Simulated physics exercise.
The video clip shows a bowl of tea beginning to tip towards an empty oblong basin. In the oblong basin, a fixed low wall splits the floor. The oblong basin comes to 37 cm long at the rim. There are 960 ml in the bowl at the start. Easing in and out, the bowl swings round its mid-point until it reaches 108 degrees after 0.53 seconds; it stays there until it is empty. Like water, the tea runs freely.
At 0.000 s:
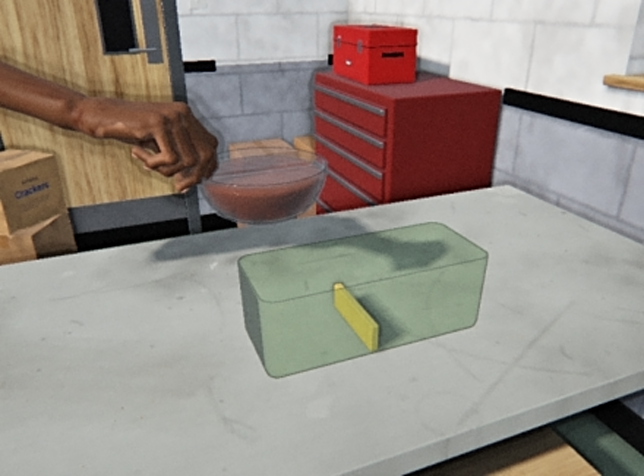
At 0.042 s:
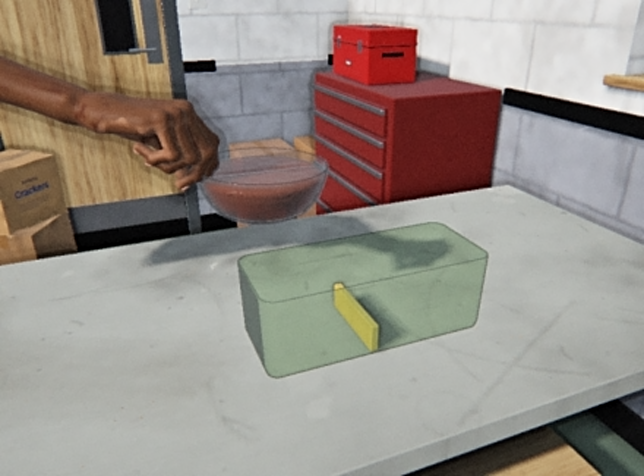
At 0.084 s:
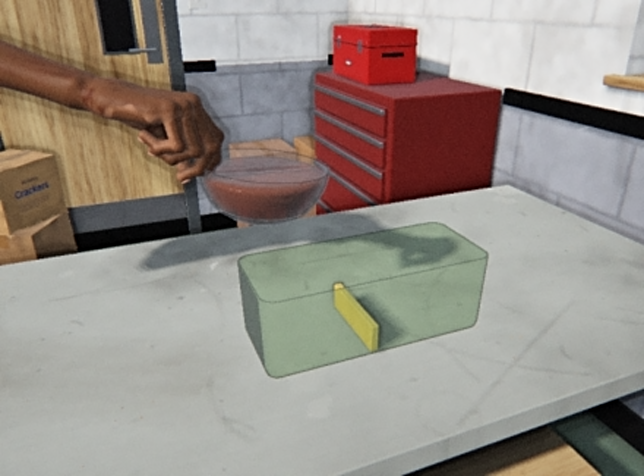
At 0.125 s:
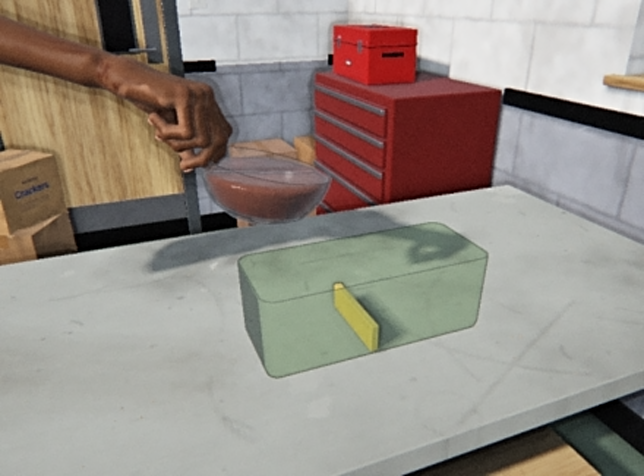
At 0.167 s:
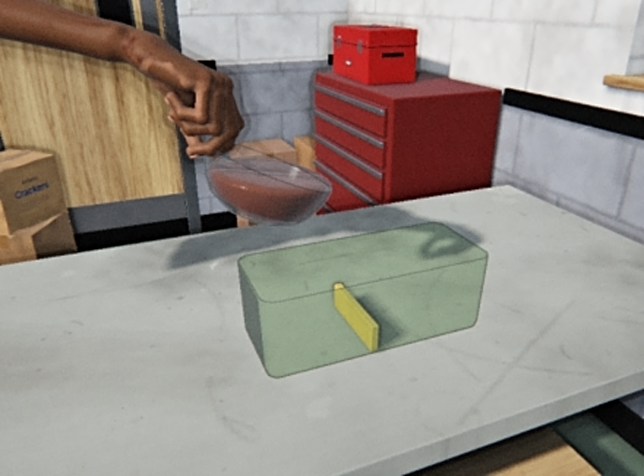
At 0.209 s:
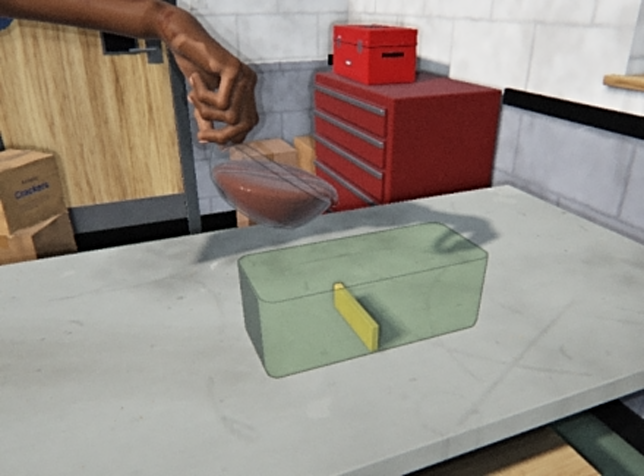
On a pale tabletop, a hand tilts a clear bowl of reddish-brown tea rightward above an oblong basin.
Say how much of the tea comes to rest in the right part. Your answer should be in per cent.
About 42 per cent comes to rest there.
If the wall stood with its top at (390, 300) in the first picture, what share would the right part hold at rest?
In that case, some 30 percent.
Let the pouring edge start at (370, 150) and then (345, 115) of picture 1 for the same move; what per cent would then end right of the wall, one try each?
The first try gives 70 percent and the second 65 percent.
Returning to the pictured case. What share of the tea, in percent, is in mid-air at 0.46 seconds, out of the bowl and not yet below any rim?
Some 28 per cent.
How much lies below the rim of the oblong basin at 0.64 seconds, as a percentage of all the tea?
90 %, more or less.
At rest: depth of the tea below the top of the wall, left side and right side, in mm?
About 24 mm on the left, about 30 mm on the right.
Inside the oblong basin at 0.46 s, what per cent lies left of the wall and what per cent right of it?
Lab note: Left near 34, right near 32.
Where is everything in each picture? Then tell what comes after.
In the first frame, it leans 0°; its right rim is at (322, 159); the tea meets the walls at (198, 179) and (319, 163); the oblong basin's rim runs from (248, 280) to (464, 238); the wall's top is at (355, 305).
In the second frame, it leans 2°; its right rim is at (323, 160); the tea meets the walls at (199, 178) and (319, 165).
In the third frame, it leans 7°; its right rim is at (324, 165); the tea meets the walls at (200, 174) and (320, 168).
In the fourth frame, it leans 14°; its right rim is at (325, 174); the tea meets the walls at (203, 171) and (322, 171).
In the fifth frame, it leans 24°; its right rim is at (325, 185); the tea meets the walls at (207, 170) and (320, 178); 3 per cent is over the edge.
In the sixth frame, it leans 36°; its right rim is at (323, 198); the tea meets the walls at (212, 171) and (310, 183); 9 per cent is over the edge.
After 0.46 s the tilt is 103° and 5 per cent is still to pour, 34 is left of the wall and 32 right of it.
After 0.64 s the tilt is 108° and 0 per cent is still to pour, 52 is left of the wall and 38 right of it.
After 0.82 s the tilt is 108° and 0 per cent is still to pour, 49 is left of the wall and 40 right of it.
After 1.03 s the tilt is 108° and 0 per cent is still to pour, 51 is left of the wall and 42 right of it.
In the end 51 per cent lies left of the wall, 42 right of it and 8 outside.
